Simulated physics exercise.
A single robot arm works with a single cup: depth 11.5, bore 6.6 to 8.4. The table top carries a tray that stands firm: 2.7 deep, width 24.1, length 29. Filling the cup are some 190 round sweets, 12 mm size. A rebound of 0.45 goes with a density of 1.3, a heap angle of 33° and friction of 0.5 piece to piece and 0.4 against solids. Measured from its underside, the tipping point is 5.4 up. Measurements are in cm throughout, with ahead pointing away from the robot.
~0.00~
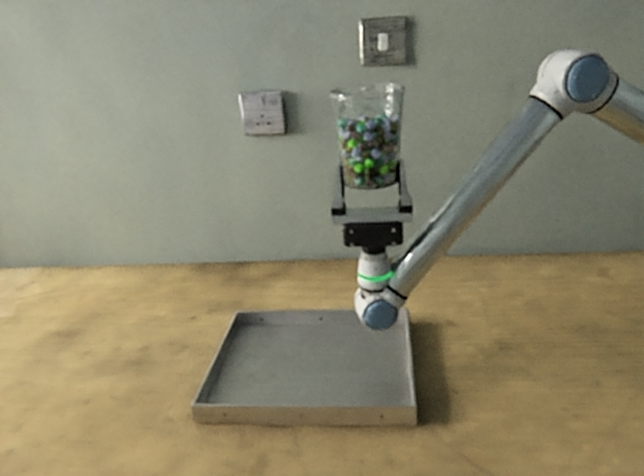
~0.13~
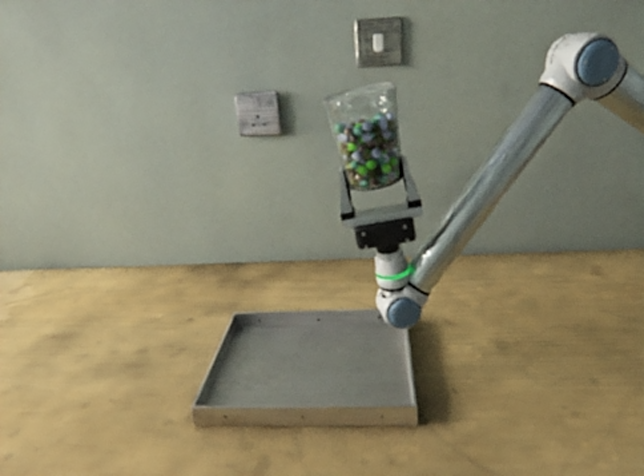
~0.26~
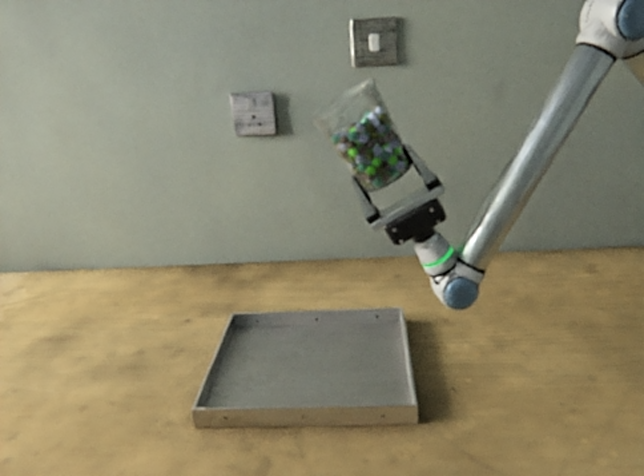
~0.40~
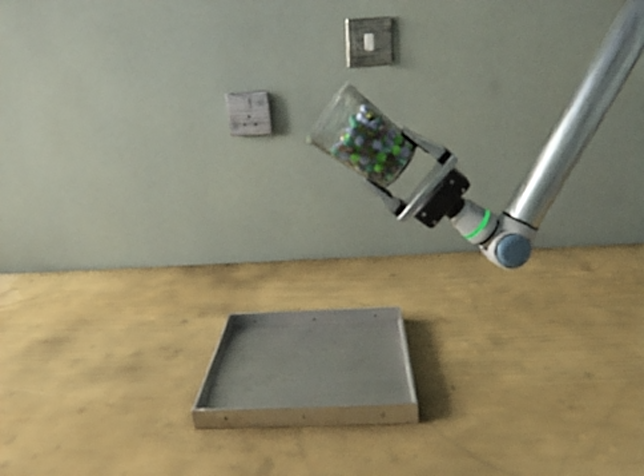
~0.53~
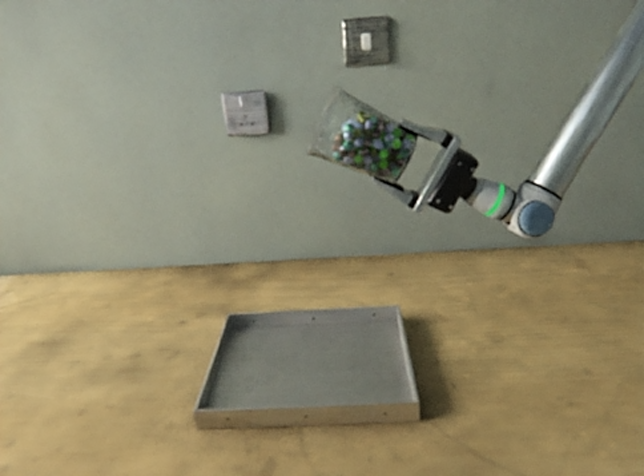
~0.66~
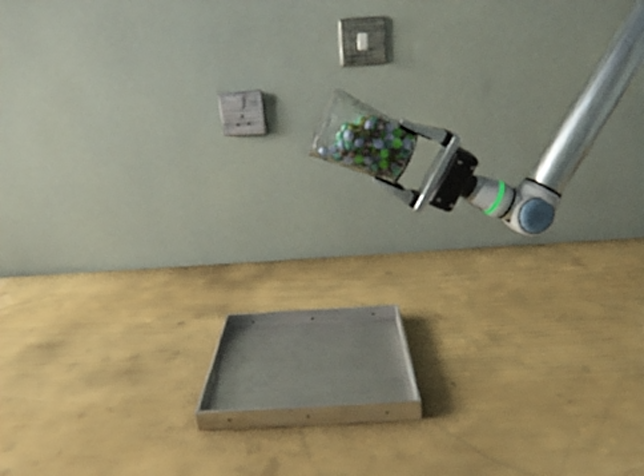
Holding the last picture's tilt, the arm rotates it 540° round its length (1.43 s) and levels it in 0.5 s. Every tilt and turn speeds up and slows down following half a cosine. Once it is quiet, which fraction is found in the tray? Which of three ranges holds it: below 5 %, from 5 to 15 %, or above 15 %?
It lands in the range below 5 %.
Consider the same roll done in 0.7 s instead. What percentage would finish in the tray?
In that case around 0 percent.
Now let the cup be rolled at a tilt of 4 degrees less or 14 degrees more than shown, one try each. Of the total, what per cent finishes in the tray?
You'd get close to 0 per cent, then close to 25 per cent.
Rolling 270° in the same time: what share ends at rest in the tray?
Then about 0 percent.
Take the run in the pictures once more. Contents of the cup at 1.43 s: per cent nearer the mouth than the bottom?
About 40 %.
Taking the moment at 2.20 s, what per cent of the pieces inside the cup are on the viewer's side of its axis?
The answer works out at some 50 percent.
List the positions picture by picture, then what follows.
The first picture shows cup middle at (369, 138), upright; upper third of the load around (368, 128), from x 345 to 395, top at y 115; 191 in the cup.
The second picture shows cup middle at (368, 139), tipped 8°; upper third of the load around (368, 129), from x 340 to 395, top at y 115.
The third picture shows cup middle at (366, 140), tipped 28°; upper third of the load around (367, 131), from x 335 to 405, top at y 110.
The fourth picture shows cup middle at (364, 140), tipped 50°; upper third of the load around (367, 130), from x 335 to 410, top at y 110.
The fifth picture shows cup middle at (364, 140), tipped 62°; upper third of the load around (367, 130), from x 335 to 410, top at y 115.
The sixth picture shows cup middle at (365, 140), tipped 62°; upper third of the load around (368, 133), from x 320 to 410, top at y 120; 191 in the cup.
After 1.43 s, tipped 62°, highest piece 38 above the table; 191 in the cup.
After 2.20 s, tipped 54°, highest piece 37 above the table; 190 in the cup, 1 in the tray.
After 2.79 s, upright, highest piece 40 above the table; 190 in the cup, 1 in the tray.
After 3.49 s, upright, highest piece 40 above the table; 190 in the cup, 1 in the tray.
At rest, 190 in the cup, 1 in the tray. That is 1 % in the tray.
